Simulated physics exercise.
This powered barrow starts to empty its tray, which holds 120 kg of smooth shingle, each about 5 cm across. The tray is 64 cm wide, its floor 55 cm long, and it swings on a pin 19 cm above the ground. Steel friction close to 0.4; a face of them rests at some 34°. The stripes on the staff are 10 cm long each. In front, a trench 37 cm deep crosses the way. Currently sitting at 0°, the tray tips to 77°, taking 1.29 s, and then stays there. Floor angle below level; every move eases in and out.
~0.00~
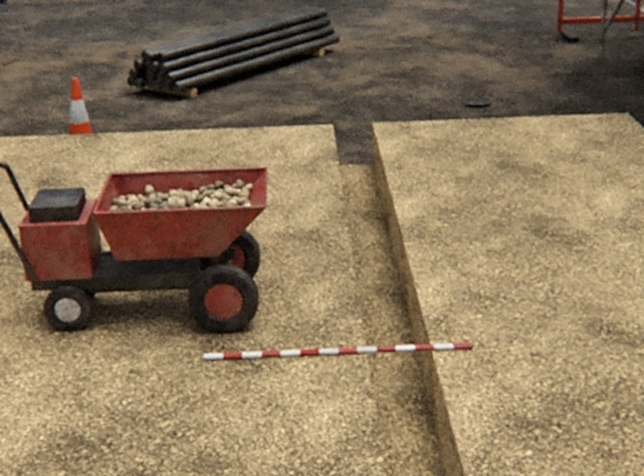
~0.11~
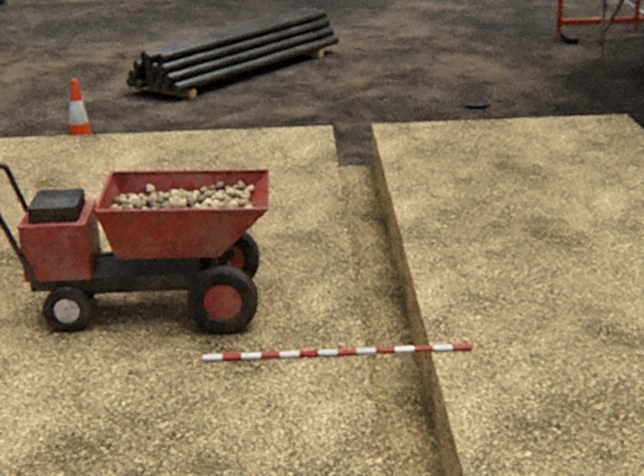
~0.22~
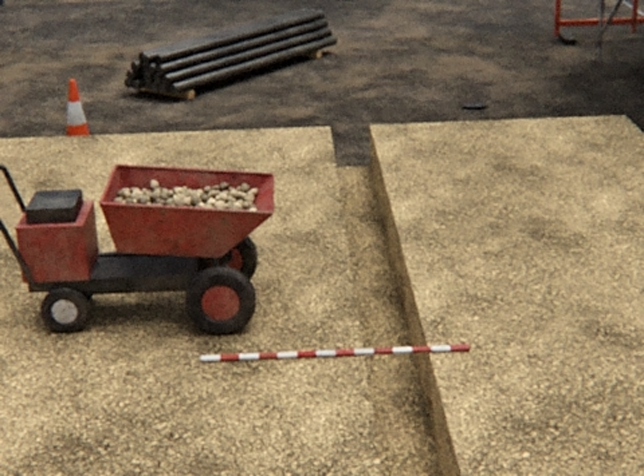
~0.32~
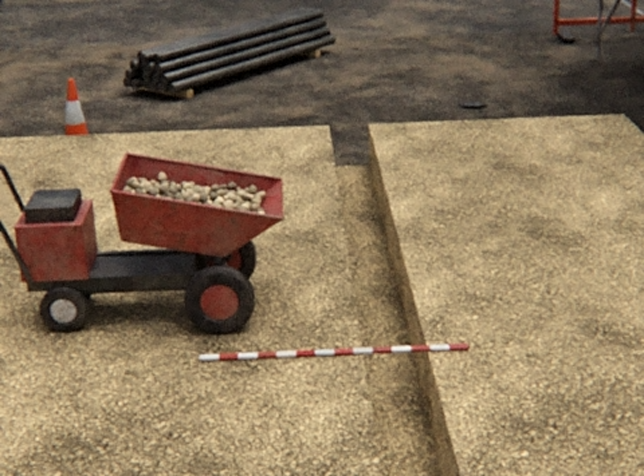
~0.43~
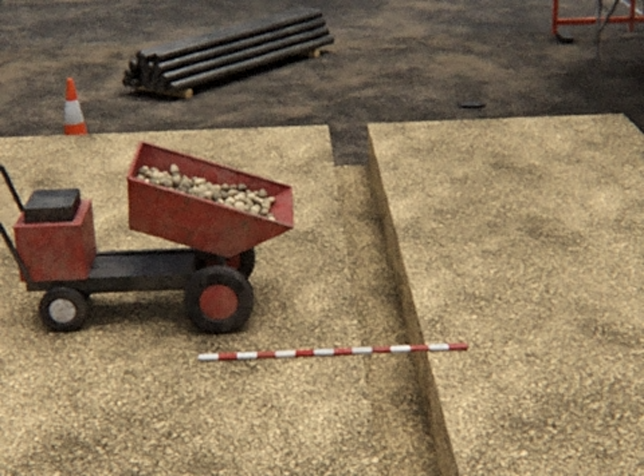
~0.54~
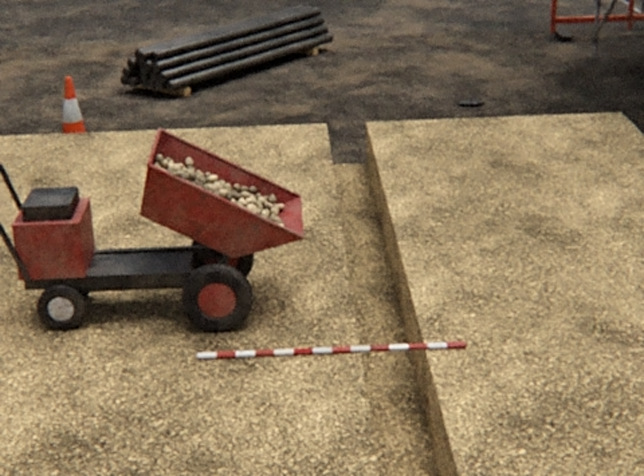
A gravelly, sand-coloured yard with dark ground behind is seen from slightly above and to the side, with a narrow trench crossing it. A red powered barrow holding pale rounded stones stands at left, near an orange-and-white cone, stacked dark pipes and a red-and-white striped staff. The barrow stays put while its tray tilts steadily steeper, rear rising and lip pointing down to the right, as the view drifts very slightly.
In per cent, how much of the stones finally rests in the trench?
Roughly 68 per cent of them.
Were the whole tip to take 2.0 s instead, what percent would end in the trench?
In that case some 70 per cent.
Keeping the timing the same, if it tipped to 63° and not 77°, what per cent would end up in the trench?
Around 90 per cent would finish in the trench.
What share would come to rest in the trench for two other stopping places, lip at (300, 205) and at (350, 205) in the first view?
About 100 per cent first, then about 30 per cent.
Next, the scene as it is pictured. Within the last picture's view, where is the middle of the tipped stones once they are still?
In the last view, about (381, 347).
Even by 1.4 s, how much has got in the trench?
By that moment, roughly 45 per cent of the load.
After 1.0 s the floor is at 65°; 99 % in the tray, 1 % short of the trench; the foremost stones are at (338, 277).
After 1.4 s the floor is at 77°; 41 % in the tray, 15 % short of the trench, 44 % in the trench; the foremost stones are at (419, 320).
After 1.7 s the floor is at 77°; 21 % in the tray, 17 % short of the trench, 62 % in the trench; the foremost stones are at (436, 320).
After 3.7 s the floor is at 77°; 15 % in the tray, 16 % short of the trench, 68 % in the trench; the foremost stones are at (445, 316).
